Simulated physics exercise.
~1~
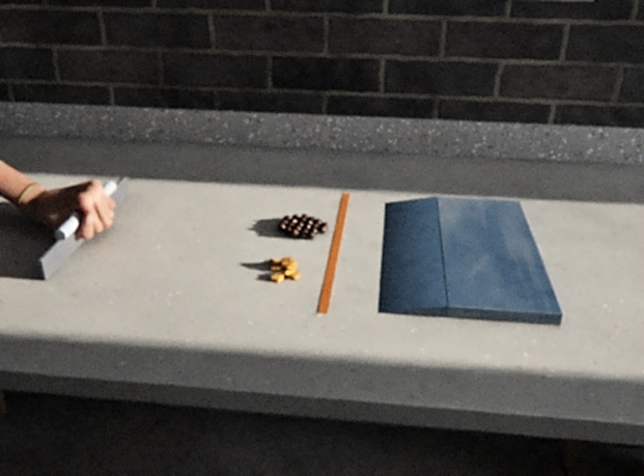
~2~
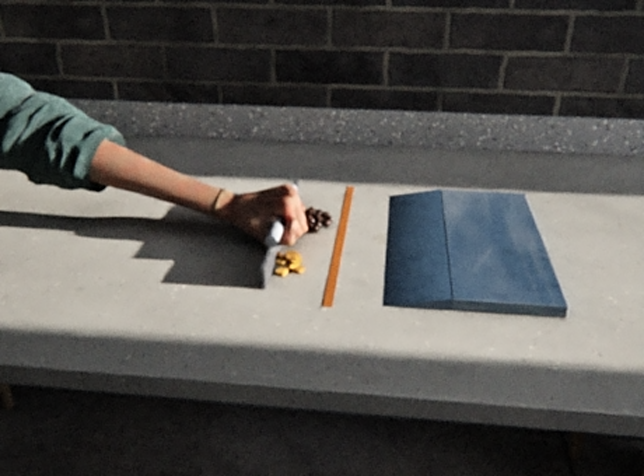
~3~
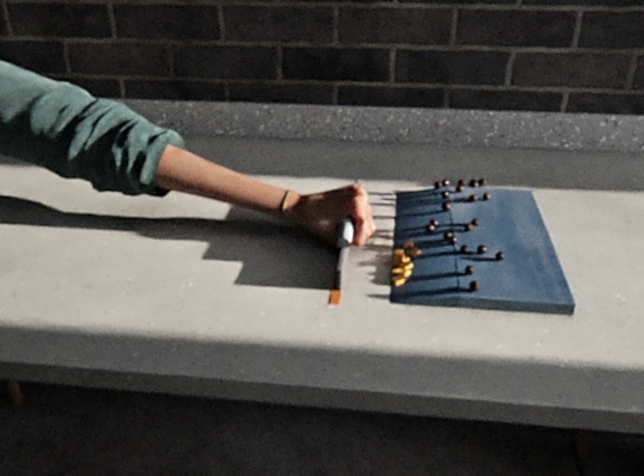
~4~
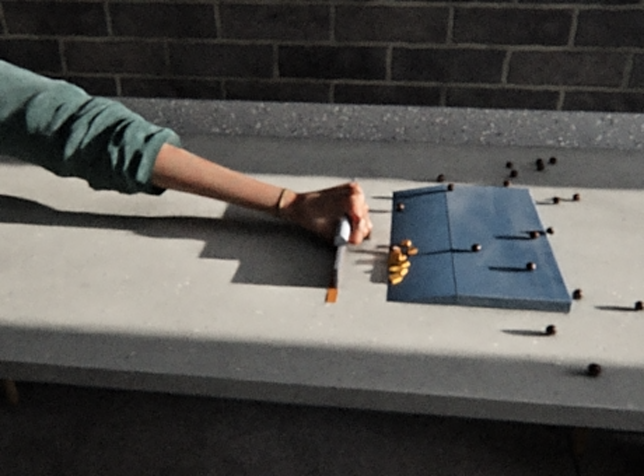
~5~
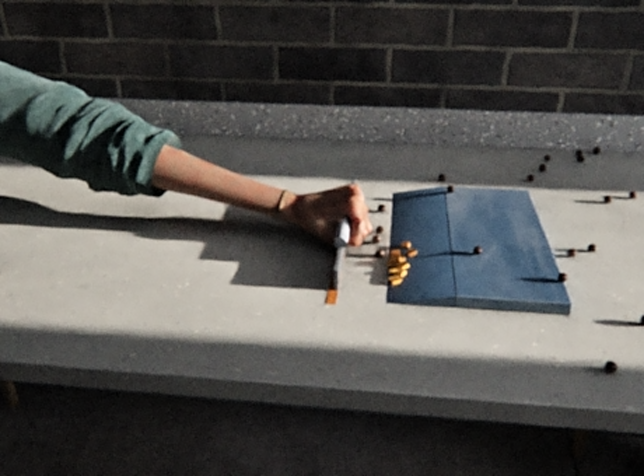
A hand holding a pale scraper pushes two small handfuls of loose pieces, dark round ones behind and yellow ones in front, rightward across a grey stone table toward a blue ramp, seen from slightly above against a dark brick wall. The arm, in a green sleeve, reaches in from the left and sweeps the blade up to the pieces. The scraper stops at the orange tape strip, and the pieces carry on. The dark balls scatter up the ramp, many rolling beyond it onto the table, while the yellow pieces stay clustered at its near edge.
